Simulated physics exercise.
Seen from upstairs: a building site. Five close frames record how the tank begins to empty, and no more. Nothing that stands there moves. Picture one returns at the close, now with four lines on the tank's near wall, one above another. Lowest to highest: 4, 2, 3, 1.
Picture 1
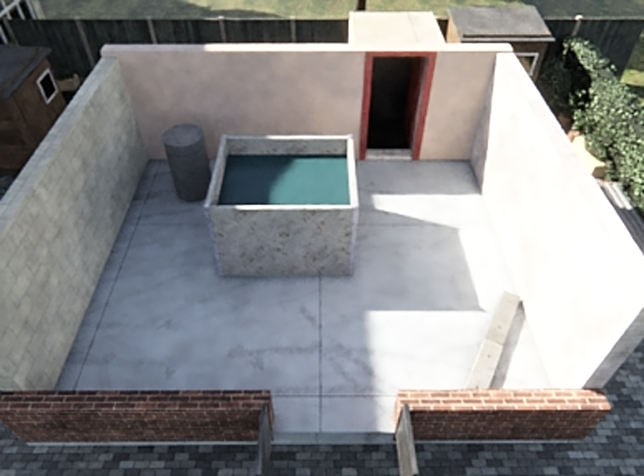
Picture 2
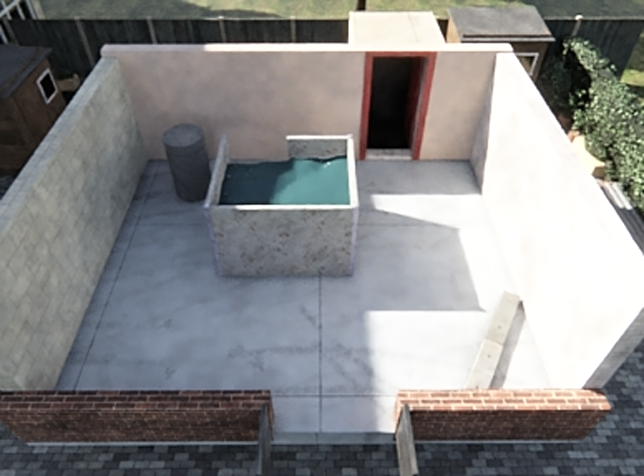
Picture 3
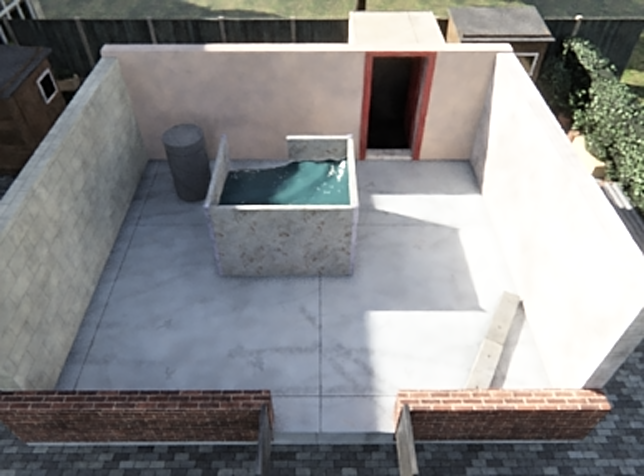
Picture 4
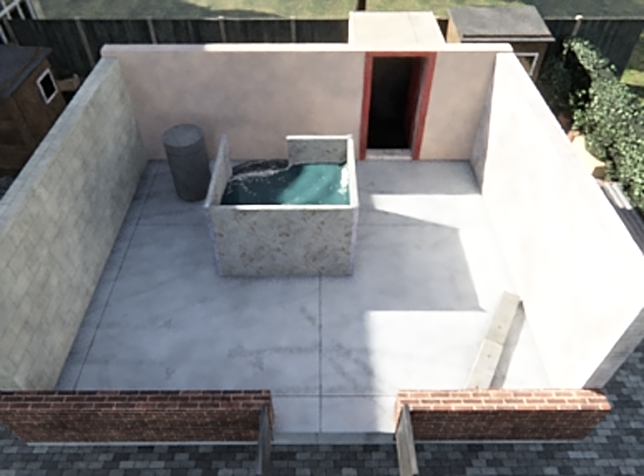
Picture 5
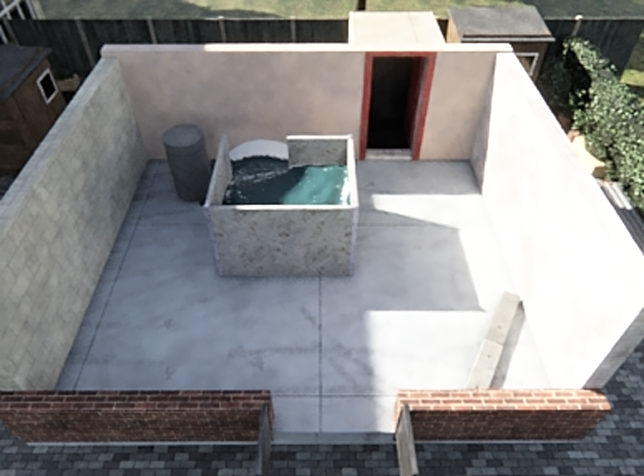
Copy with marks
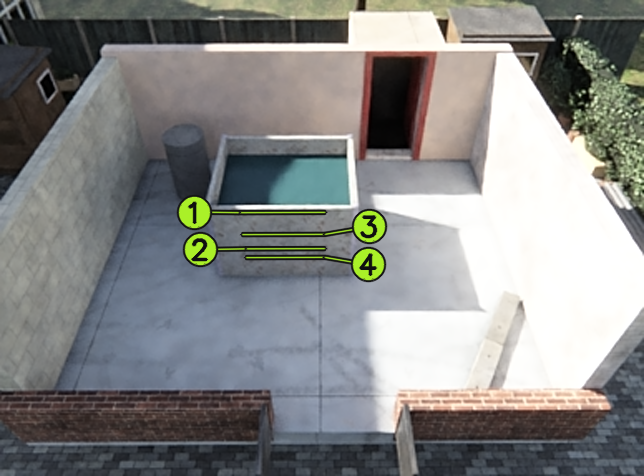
Green water sloshing and sinking in a stone tank after part of its back wall opens, in a walled concrete yard.
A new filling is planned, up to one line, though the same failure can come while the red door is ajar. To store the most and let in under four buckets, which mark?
Take 3.
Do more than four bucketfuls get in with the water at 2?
No.
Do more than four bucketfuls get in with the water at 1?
Yes, that goes wrong.
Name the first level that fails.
That is level 1.
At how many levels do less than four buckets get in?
Three.
In lime, 1 at (281, 212); 2 at (284, 248); 3 at (283, 234); 4 at (285, 257); from the bottom up 4, 2, 3, 1.
For level 1, about 14 bucketfuls get in.
For level 2, nothing gets over.
For level 3, a splash gets over, under a bucket.
For level 4, nothing gets over.
